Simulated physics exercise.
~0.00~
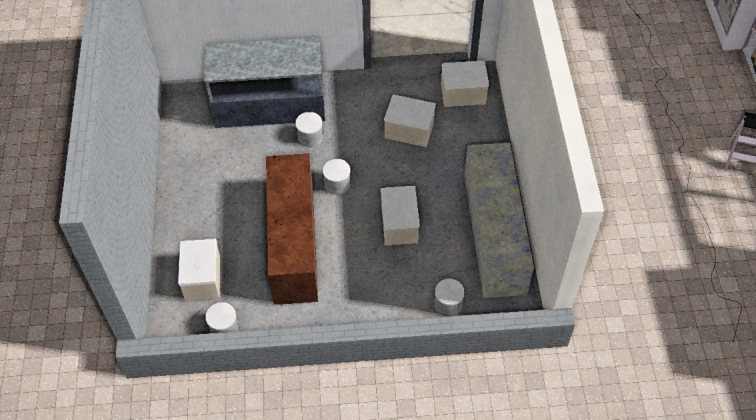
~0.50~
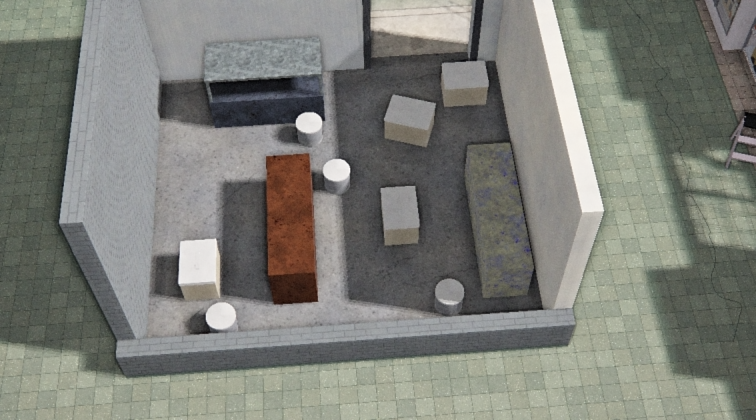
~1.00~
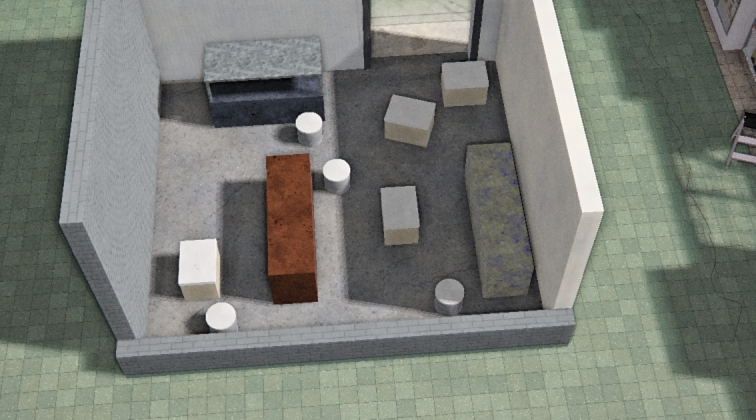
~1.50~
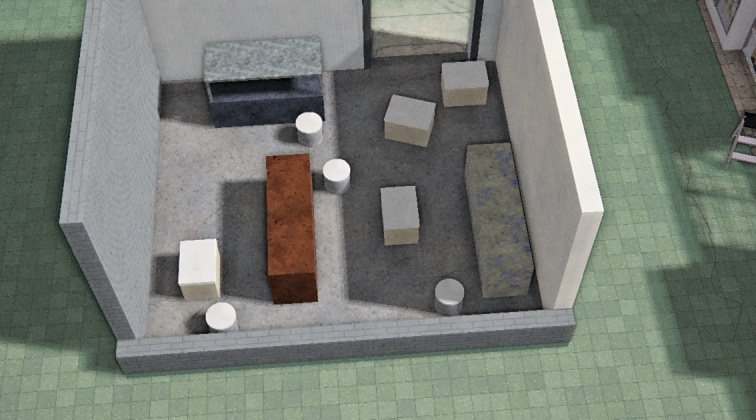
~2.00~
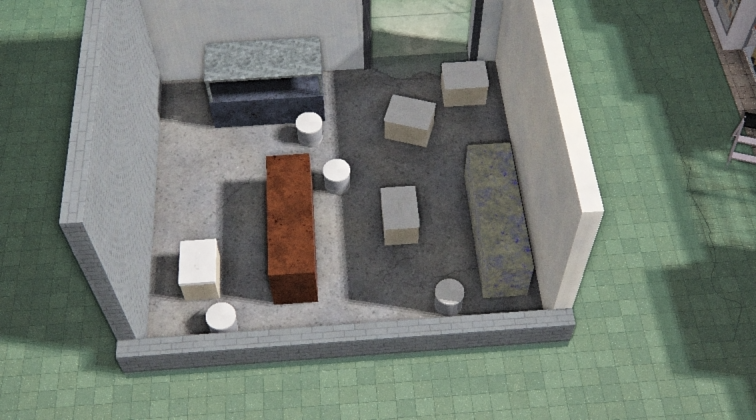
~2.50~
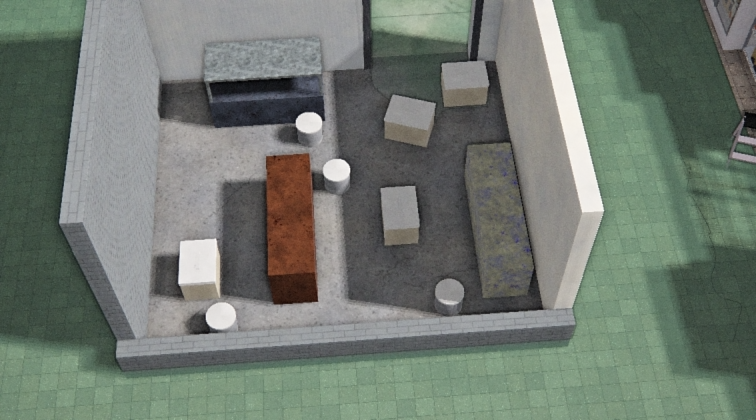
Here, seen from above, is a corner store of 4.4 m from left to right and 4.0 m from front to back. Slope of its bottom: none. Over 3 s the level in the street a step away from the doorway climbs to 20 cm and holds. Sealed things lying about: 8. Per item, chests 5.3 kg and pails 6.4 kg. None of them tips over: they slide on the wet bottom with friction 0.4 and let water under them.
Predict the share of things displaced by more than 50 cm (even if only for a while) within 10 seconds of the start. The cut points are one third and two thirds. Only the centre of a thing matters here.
The share is in the top band.
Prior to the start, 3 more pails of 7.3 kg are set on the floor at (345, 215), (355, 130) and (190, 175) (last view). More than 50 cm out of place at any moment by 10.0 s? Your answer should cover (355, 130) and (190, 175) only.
The first: Exceeds it. The second: Falls below it.
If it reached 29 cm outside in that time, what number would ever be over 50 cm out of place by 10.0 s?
The count would be 7.
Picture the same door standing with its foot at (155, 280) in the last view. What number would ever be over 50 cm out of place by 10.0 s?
In that case 5 of them.
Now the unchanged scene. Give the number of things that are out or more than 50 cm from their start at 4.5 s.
Count: 2.
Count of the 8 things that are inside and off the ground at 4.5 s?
At that point I count 2.
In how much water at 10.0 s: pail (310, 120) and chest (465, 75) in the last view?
Depths: Near 4 cm, then near 14 cm.
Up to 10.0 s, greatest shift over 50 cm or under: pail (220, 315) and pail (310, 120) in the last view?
Bigger; smaller.
After 3.5 s 2 of 8 are over 50 cm from their spots; 0 afloat.
After 4.5 s 2 of 8 are over 50 cm from their spots; 2 afloat.
After 7.0 s 4 of 8 are over 50 cm from their spots; 5 afloat.
After 10.0 s 7 of 8 are over 50 cm from their spots, and 7 have been at some point; 7 afloat.
